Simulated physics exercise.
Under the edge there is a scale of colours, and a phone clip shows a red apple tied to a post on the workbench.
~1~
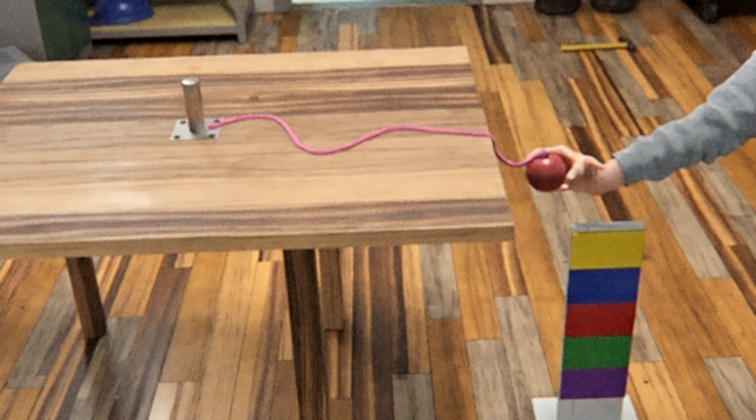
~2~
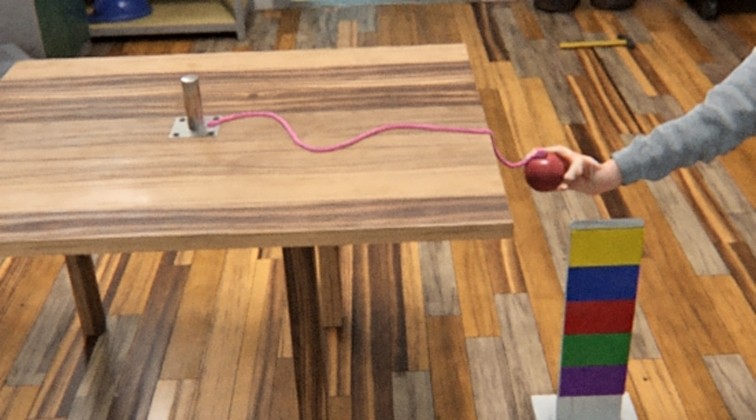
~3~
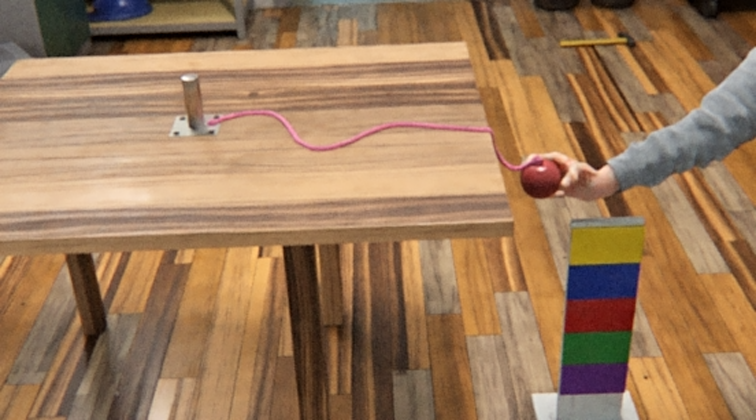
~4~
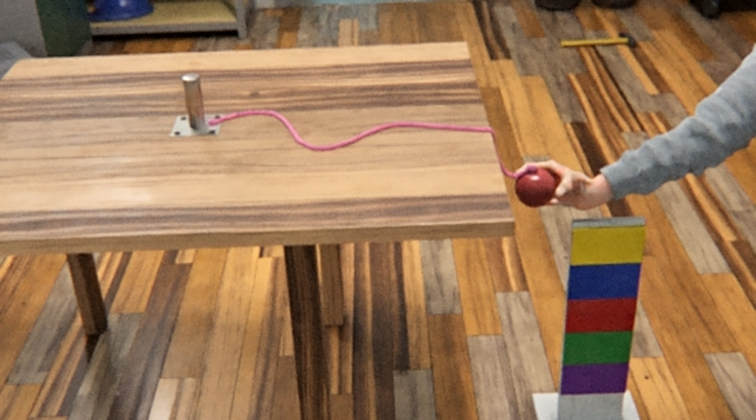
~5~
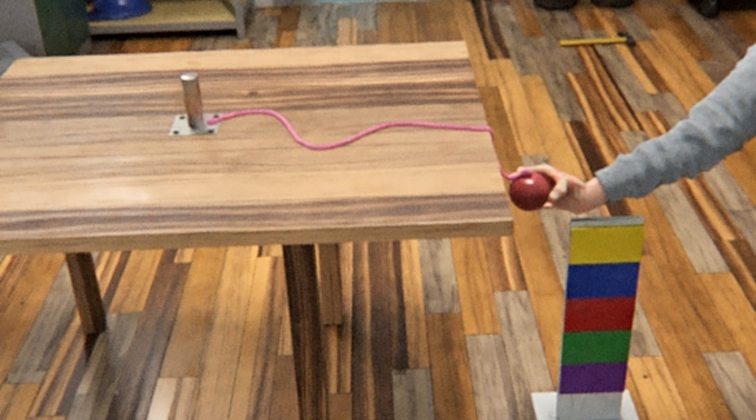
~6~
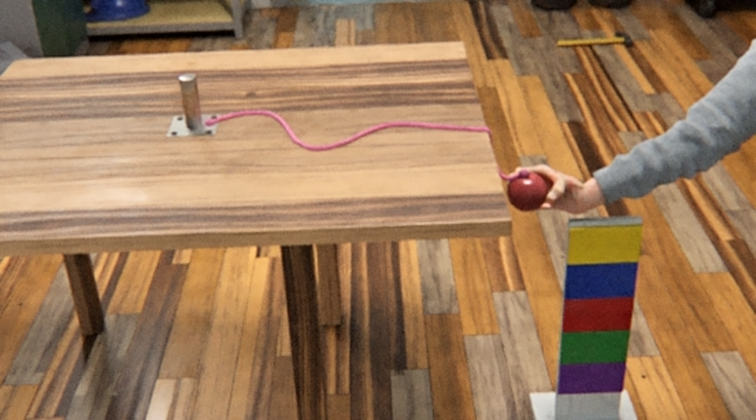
A hand holding a red apple tied to a pink cord moves slightly left and down beside the workbench.
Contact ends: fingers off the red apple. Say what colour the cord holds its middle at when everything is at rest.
That would be blue.
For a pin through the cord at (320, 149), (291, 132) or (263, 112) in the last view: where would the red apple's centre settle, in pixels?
Roughly (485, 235), (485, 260) and (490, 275).
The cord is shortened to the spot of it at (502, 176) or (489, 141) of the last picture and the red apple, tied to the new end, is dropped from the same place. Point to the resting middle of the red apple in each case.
The pixels are (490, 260) and (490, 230), in that order.
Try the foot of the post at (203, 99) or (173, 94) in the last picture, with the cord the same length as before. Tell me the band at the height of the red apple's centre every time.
First try: Blue; second try: Yellow.
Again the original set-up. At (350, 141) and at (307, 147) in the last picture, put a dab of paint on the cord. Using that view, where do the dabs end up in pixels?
One ends up around (415, 130), the other around (368, 129).
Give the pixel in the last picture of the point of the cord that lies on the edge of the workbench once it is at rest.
Around (411, 125).
A little later, apple near (519, 287); level with blue.
Next, apple near (458, 282); level with blue.
Later still, apple near (494, 286); level with blue.
When it is over, apple near (488, 285); level with blue. The blue one.
